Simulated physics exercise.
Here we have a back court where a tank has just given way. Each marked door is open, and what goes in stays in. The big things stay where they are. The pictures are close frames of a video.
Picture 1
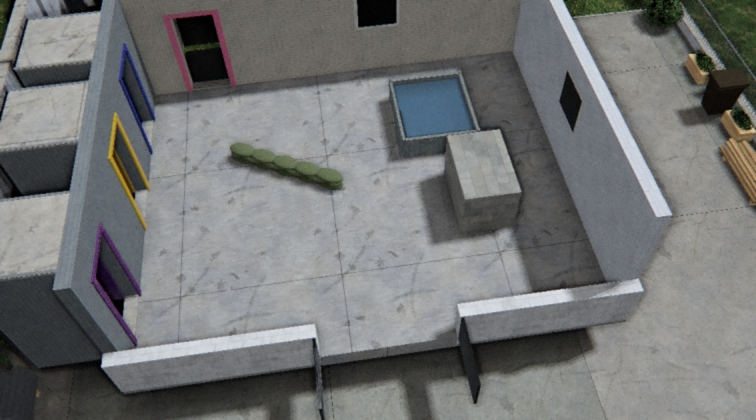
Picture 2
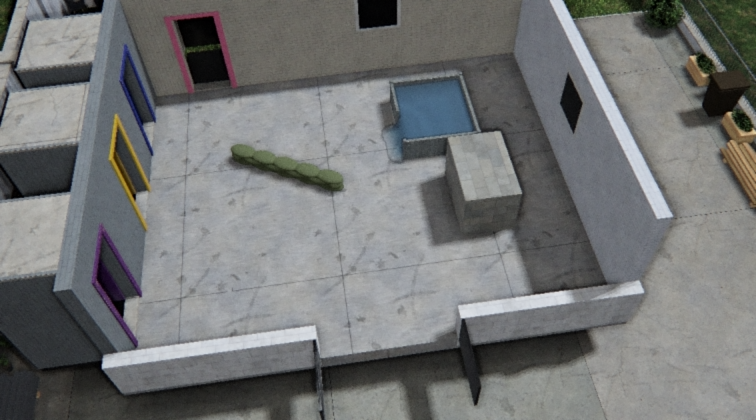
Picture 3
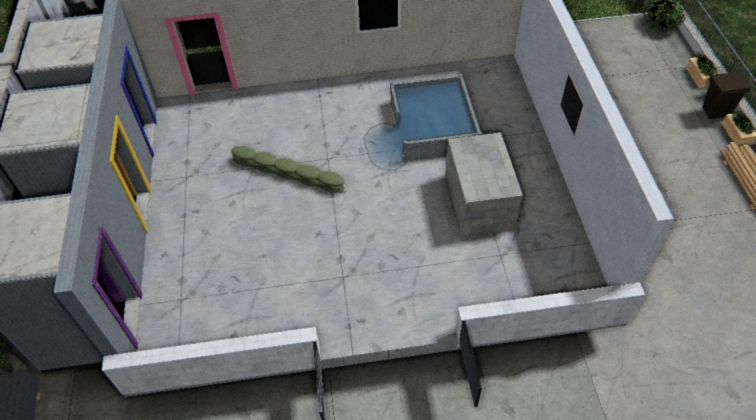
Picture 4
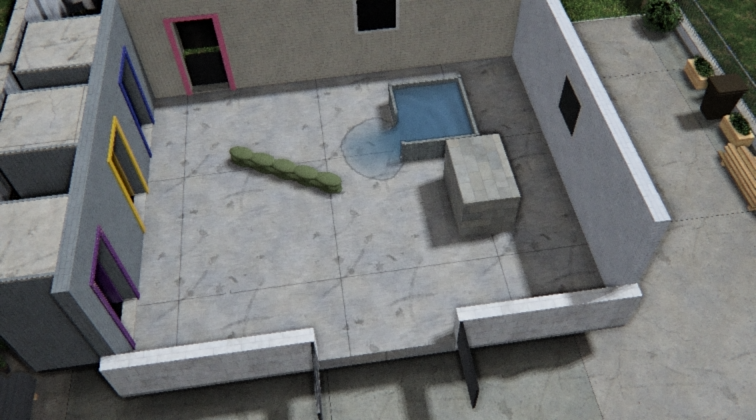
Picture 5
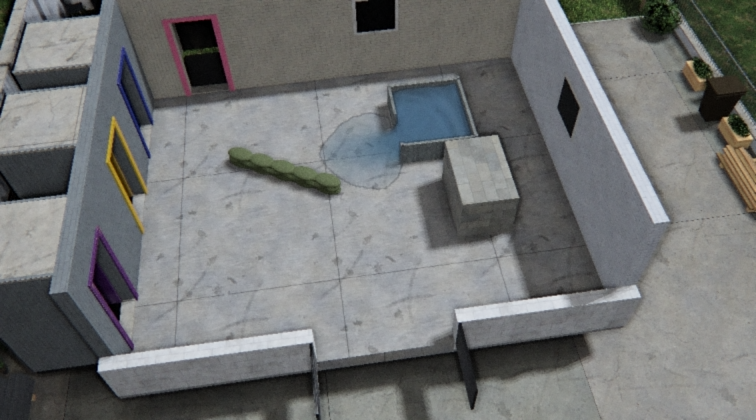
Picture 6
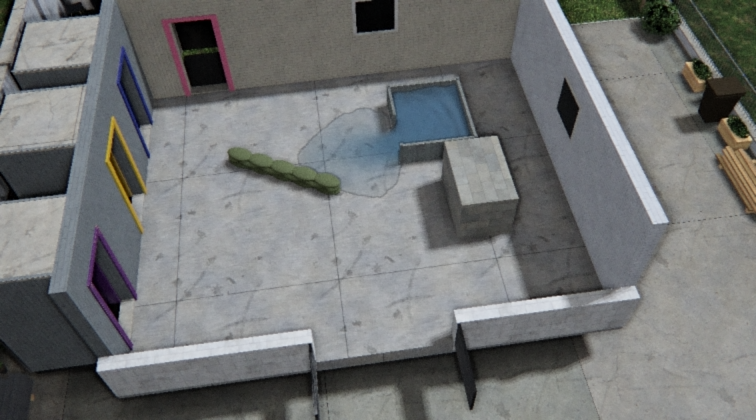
Water poured out of the left side of a square tank in a walled courtyard and spread left across the pale paved floor in a widening puddle, reaching toward a row of green bushes.
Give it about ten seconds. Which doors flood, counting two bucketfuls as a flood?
In the end: The pink door floods; the purple door holds within the limit; the blue door floods; the yellow door holds within the limit.
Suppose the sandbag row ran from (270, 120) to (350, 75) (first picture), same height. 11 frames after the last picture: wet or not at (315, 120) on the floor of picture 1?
Answer: Flooded.
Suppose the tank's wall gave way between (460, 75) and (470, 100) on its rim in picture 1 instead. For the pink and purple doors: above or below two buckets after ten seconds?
The pink one is under, the purple one takes less.
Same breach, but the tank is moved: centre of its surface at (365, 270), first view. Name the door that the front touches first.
I say the purple-painted one.
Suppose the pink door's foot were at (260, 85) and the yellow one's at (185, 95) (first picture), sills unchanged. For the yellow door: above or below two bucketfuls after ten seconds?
Then: Yellow passes that mark.
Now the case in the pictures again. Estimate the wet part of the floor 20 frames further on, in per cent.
About 30 per cent.
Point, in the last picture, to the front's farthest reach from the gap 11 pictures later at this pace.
At about (175, 138).
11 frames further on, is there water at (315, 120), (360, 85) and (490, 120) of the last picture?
In turn: Covered, not flooded, dry.
A moment on, water covers 10 % of the floor; the pink door not reached, the purple door not reached, the blue door not reached, the yellow door not reached.
Next, water covers 20 % of the floor; the pink door not reached, the purple door not reached, the blue door not reached, the yellow door not reached.
Then, water covers 30 % of the floor; the pink door under two buckets in, the purple door not reached, the blue door under two buckets in, the yellow door not reached.
Later, water covers 30 % of the floor; the pink door over two buckets in, the purple door not reached, the blue door over two buckets in, the yellow door wet at the sill, nothing in.
In the end, water covers 45 % of the floor; the pink door far over two buckets in, the purple door wet at the sill, nothing in, the blue door over two buckets in, the yellow door wet at the sill, nothing in.
